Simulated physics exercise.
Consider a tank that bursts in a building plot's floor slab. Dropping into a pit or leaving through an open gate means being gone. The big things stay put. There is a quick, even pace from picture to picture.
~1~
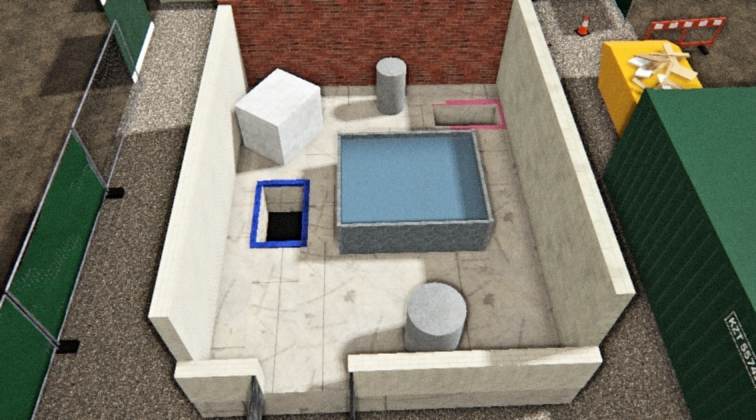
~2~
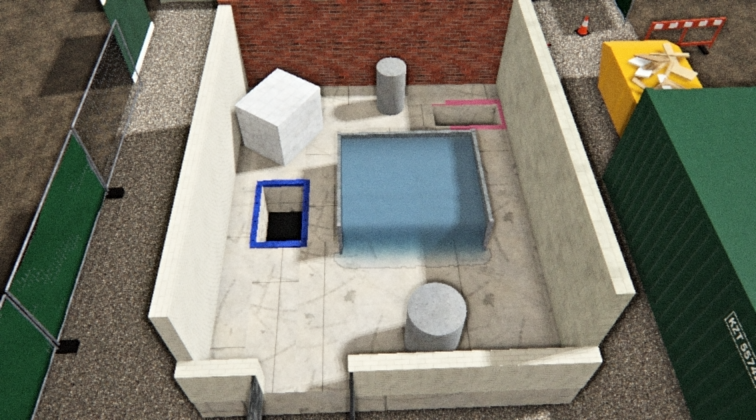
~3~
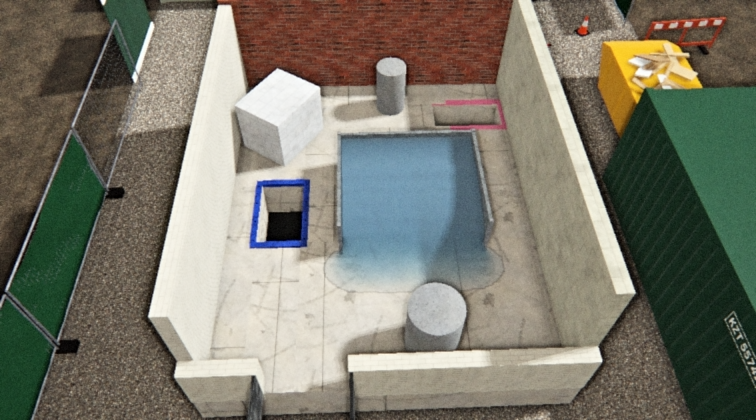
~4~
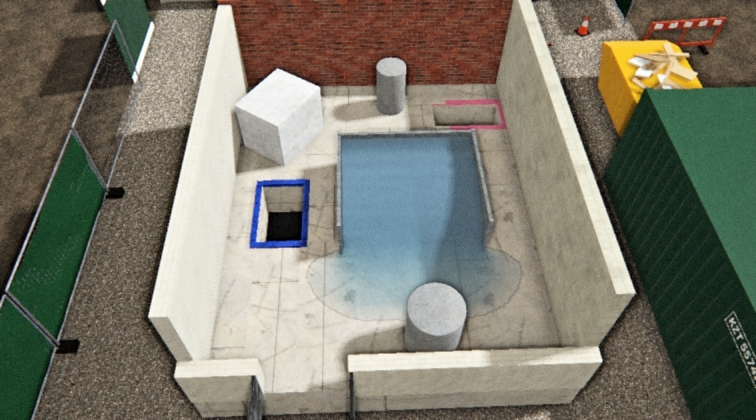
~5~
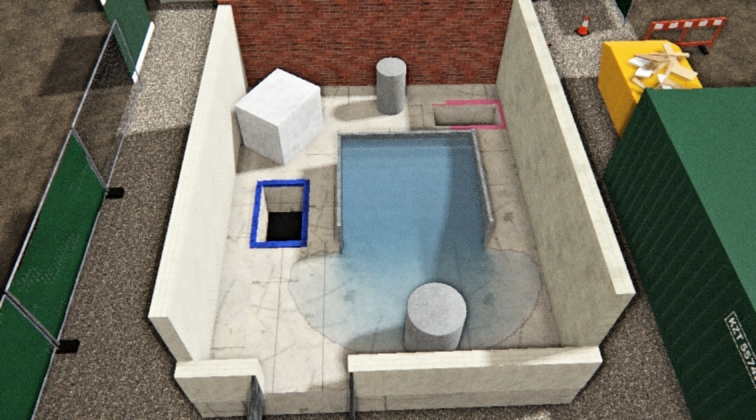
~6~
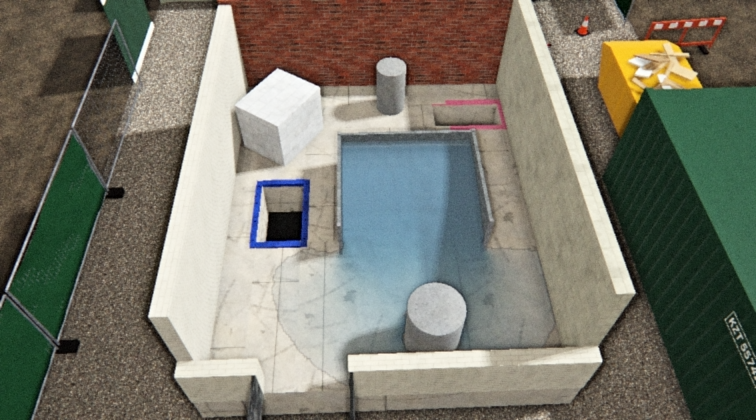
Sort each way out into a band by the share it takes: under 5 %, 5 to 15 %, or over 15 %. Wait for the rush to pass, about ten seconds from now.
Shares: The gate takes over 15 %; the blue pit takes 5 to 15 %; the pink pit takes over 15 %.
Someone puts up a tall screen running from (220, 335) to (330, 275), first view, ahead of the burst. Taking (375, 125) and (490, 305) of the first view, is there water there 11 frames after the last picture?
Spared, then swamped.
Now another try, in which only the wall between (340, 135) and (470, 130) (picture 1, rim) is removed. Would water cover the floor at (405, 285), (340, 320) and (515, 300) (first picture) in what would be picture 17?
Spot by spot: Unaffected, then unaffected, then unaffected.
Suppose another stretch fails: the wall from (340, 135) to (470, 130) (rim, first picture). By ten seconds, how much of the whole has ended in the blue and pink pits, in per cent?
Approximately, blue takes 2 % and pink takes 60 %.
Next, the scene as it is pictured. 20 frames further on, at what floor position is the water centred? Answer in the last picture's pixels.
At about (420, 274).
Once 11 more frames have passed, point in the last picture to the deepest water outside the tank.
(567, 367).
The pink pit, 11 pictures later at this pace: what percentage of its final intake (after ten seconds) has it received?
Estimated share: About 0 %.
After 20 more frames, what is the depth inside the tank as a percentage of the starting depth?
About 18 per cent.
A moment on, water covers 35 % of the floor; the gate 2 %, the blue pit 0 %, the pink pit 0 %.
Next, water covers 40 % of the floor; the gate 7 %, the blue pit 0 %, the pink pit 0 %.
Then, water covers 60 % of the floor; the gate 13 %, the blue pit 1 %, the pink pit 1 %.
Later, water covers 75 % of the floor; the gate 19 %, the blue pit 4 %, the pink pit 12 %.
In the end, water covers 85 % of the floor; the gate 25 %, the blue pit 7 %, the pink pit 18 %.
